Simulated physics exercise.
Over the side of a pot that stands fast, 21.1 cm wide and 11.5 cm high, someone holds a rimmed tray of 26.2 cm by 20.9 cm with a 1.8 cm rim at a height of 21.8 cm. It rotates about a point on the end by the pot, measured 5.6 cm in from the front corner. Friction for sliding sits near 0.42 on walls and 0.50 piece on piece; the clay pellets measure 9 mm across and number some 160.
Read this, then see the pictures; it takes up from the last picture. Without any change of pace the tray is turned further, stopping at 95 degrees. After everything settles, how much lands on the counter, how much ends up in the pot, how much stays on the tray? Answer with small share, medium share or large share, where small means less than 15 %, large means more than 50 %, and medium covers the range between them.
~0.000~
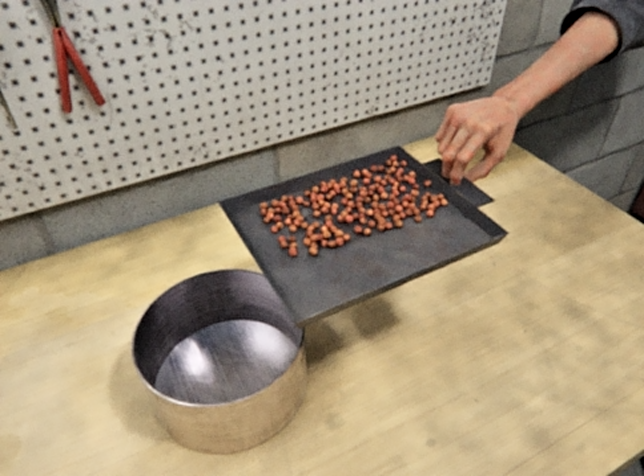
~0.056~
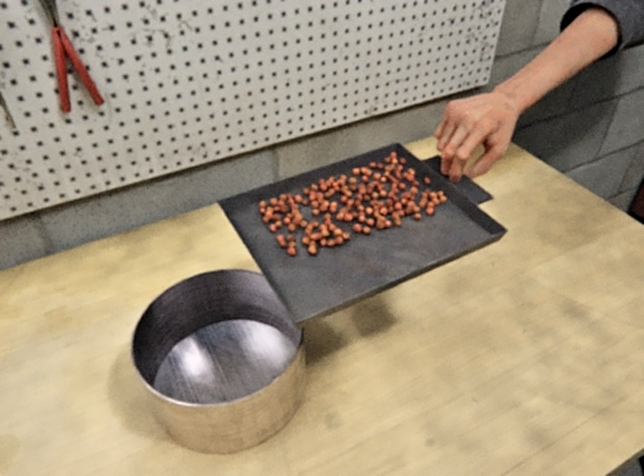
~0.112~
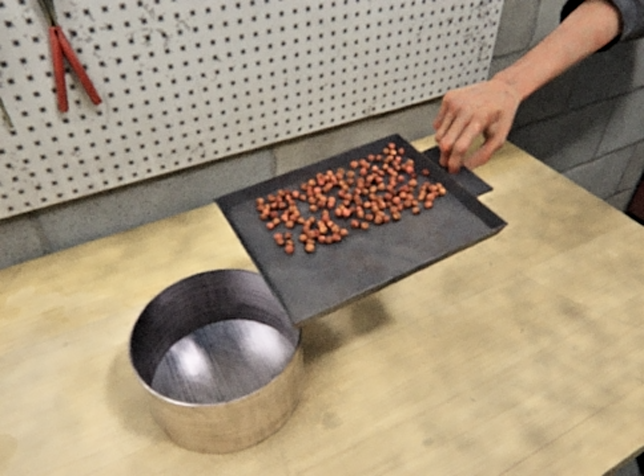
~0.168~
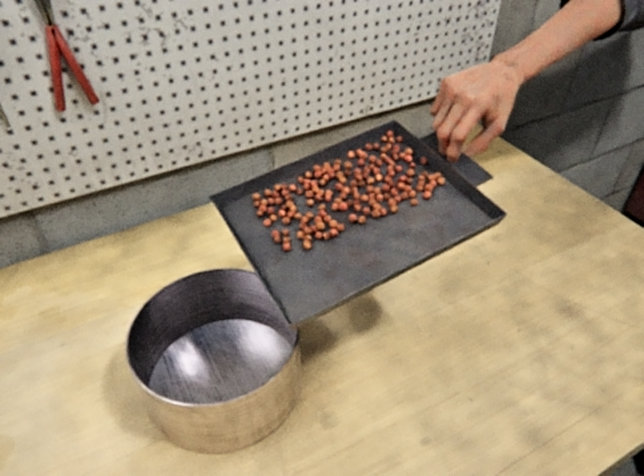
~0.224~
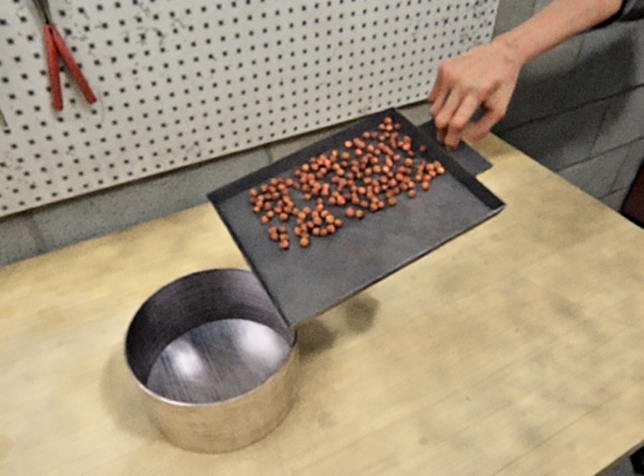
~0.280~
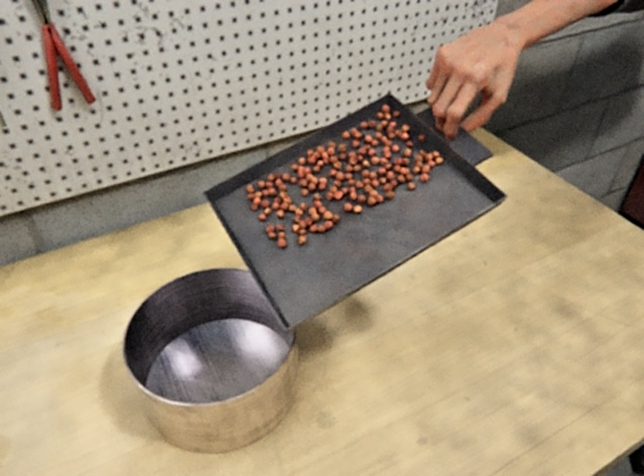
Counter - large share; pot - medium share; tray - small share.
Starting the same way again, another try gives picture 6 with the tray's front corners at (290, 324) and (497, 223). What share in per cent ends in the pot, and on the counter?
That works out as pot 0 and counter 100.
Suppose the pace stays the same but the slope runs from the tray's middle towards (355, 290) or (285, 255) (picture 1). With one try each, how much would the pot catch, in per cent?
0 and 90 %.
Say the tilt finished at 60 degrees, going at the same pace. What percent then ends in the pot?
I'd expect some 5 per cent in the pot.
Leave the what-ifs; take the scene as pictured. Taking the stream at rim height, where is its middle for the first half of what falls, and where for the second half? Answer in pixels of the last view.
Early: About (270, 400); late: About (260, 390).
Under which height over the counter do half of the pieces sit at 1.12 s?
Roughly 22 centimetres.
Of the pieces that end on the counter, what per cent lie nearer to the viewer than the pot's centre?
I'd put it at around 100 per cent.
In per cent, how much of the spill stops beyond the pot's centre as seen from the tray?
Around 50 per cent, give or take.
Then, at 0.79 s, tilt 54 degrees; the tray holds 100 %, the pot 0 %.
After 1.12 s, tilt 78 degrees; the tray holds 75 %, the pot 5 %.
After 1.55 s, tilt 95 degrees; the tray holds 5 %, the pot 25 %.
By 2.4 s all is still; counter 70 %, pot 30 %, tray 0 %.
